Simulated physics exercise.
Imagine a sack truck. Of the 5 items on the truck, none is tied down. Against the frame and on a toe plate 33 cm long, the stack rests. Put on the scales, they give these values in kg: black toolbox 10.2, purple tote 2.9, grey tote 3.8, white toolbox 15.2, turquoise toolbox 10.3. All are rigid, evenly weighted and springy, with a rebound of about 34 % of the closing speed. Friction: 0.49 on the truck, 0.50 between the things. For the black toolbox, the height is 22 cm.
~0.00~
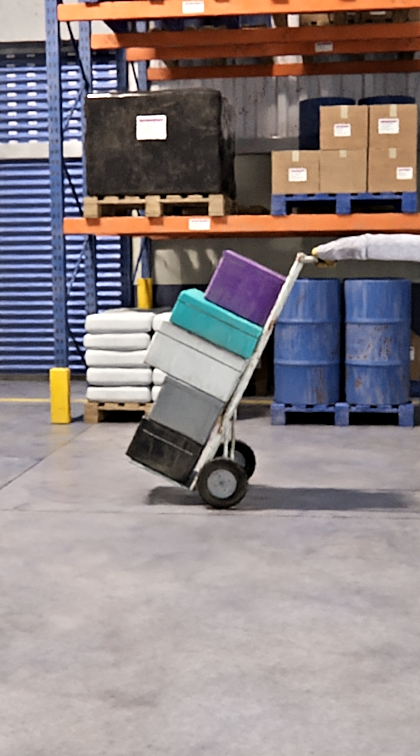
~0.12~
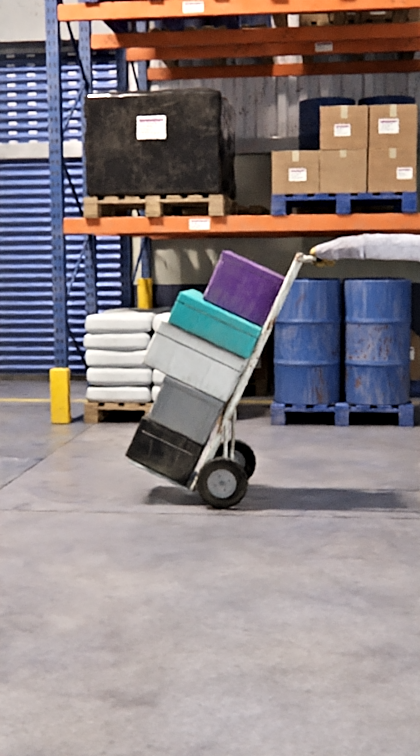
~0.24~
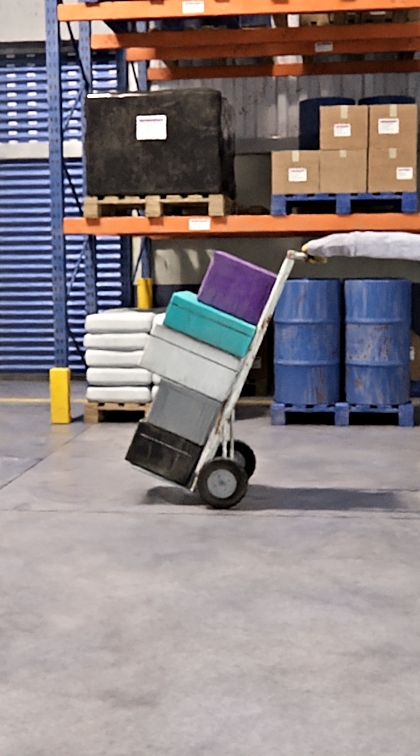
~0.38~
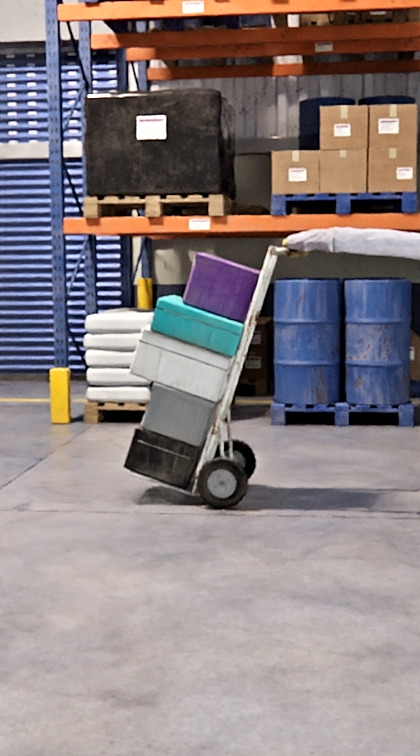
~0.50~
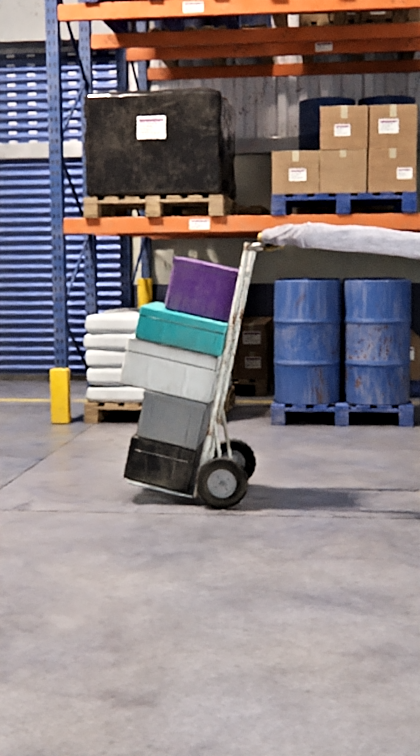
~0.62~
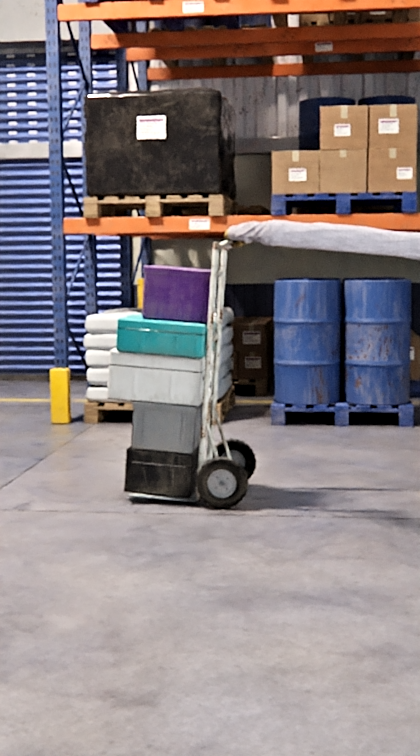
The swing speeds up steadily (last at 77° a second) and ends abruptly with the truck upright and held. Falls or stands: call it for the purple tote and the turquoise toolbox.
Purple tote: Falls; turquoise toolbox: Falls.
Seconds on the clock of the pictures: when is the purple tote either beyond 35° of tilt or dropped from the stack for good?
Time: Roughly 1.4 s.
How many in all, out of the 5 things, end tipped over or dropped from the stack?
I get 4.
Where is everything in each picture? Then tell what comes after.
Truck 25° back; purple tote (246, 289); turquoise toolbox (220, 323), in the first picture.
Truck 25° back; white toolbox (198, 358); black toolbox (169, 445), in the second picture.
Truck 23° back; grey tote (187, 407); white toolbox (194, 359), in the third picture.
Truck 18° back; black toolbox (166, 452); grey tote (182, 410), in the fourth picture.
Truck 12° back; white toolbox (174, 367); black toolbox (165, 458), in the fifth picture.
Truck 5° back; purple tote (180, 294); turquoise toolbox (167, 335), in the sixth picture.
After 1.42 s, truck upright; purple tote now dropped from the stack; turquoise toolbox 26° off its base near (76, 352); white toolbox 26° off its base.
After 1.82 s, truck upright; grey tote, white toolbox and turquoise toolbox now dropped from the stack.
In the end (3.0 s), dropped from the stack and tipped over, purple tote, grey tote, white toolbox and turquoise toolbox; black toolbox under 10 cm from the start.
